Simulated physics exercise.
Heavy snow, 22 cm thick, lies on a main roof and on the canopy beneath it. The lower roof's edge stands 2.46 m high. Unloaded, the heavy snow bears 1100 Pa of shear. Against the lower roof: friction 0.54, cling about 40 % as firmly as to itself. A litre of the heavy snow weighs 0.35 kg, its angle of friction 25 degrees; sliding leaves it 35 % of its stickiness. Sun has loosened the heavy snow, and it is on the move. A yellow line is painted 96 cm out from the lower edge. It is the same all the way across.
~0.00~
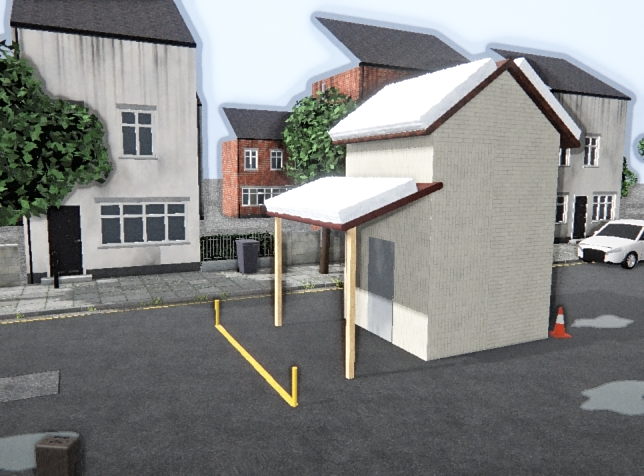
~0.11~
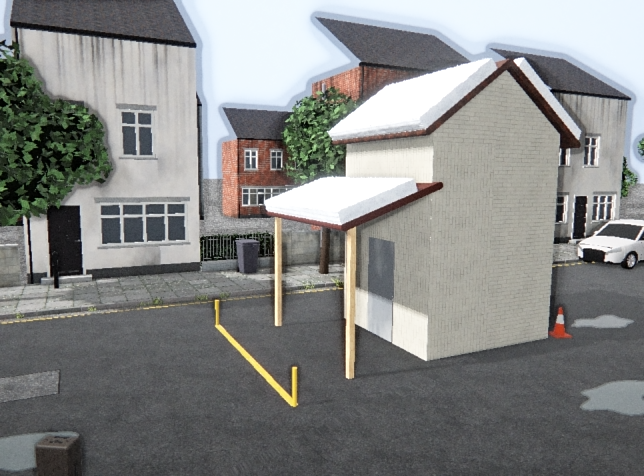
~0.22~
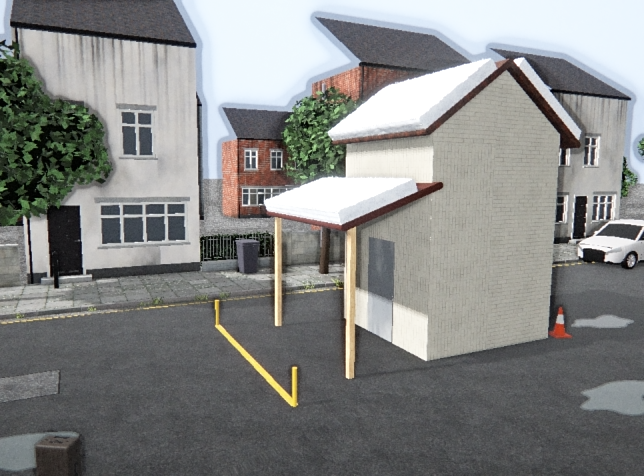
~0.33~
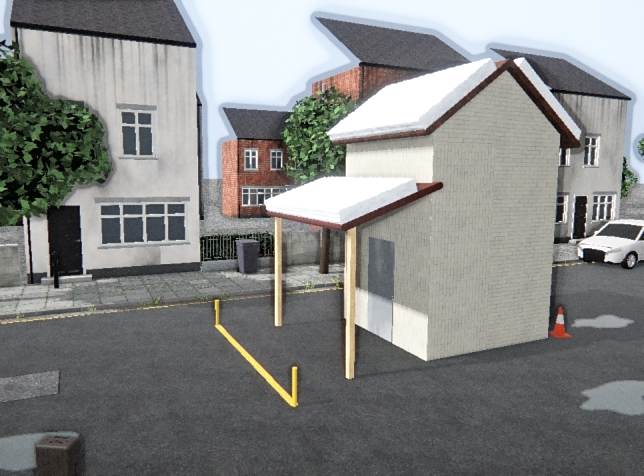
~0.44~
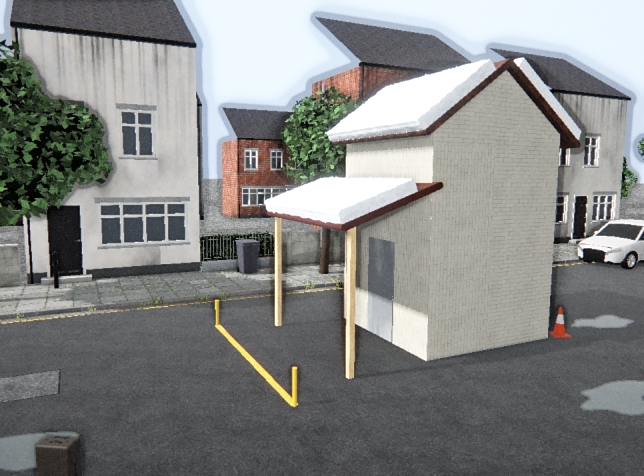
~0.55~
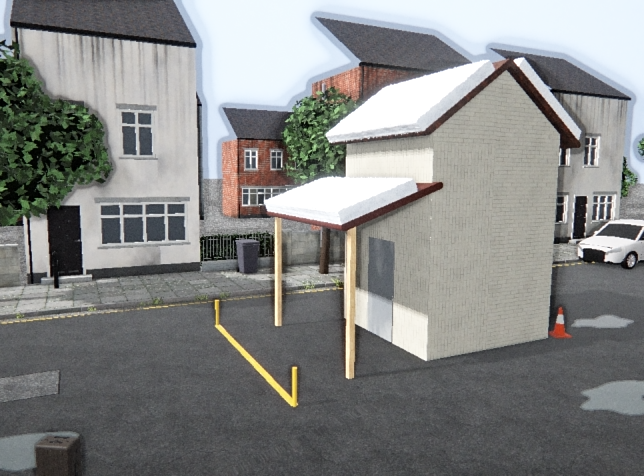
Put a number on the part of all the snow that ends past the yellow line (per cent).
It comes to some 0 %.
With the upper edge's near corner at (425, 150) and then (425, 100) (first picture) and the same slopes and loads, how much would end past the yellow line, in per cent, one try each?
In that order: 0 %, 0 %.
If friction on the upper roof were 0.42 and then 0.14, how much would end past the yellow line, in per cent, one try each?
In turn about 0 %, 25 %.
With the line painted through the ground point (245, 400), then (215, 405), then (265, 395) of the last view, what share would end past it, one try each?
In turn about 0 %, 0 %, 0 %.
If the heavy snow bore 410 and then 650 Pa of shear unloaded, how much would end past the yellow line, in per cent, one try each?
In turn about 16 %, 4 %.
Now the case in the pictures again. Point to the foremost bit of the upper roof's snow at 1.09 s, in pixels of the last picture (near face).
Around (400, 178).
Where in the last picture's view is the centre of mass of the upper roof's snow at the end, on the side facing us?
At about (387, 180).
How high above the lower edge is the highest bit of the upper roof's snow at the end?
Some 1.0 m.
After 1.09 s, none is below the lower edge and 0 % is past the line.
After 1.72 s, none is below the lower edge and 0 % is past the line.
After 2.36 s, none is below the lower edge and 0 % is past the line.
After 3.00 s, none is below the lower edge and 0 % is past the line.
After 3.60 s, at the end, none is below the lower edge and 0 % is past the line.
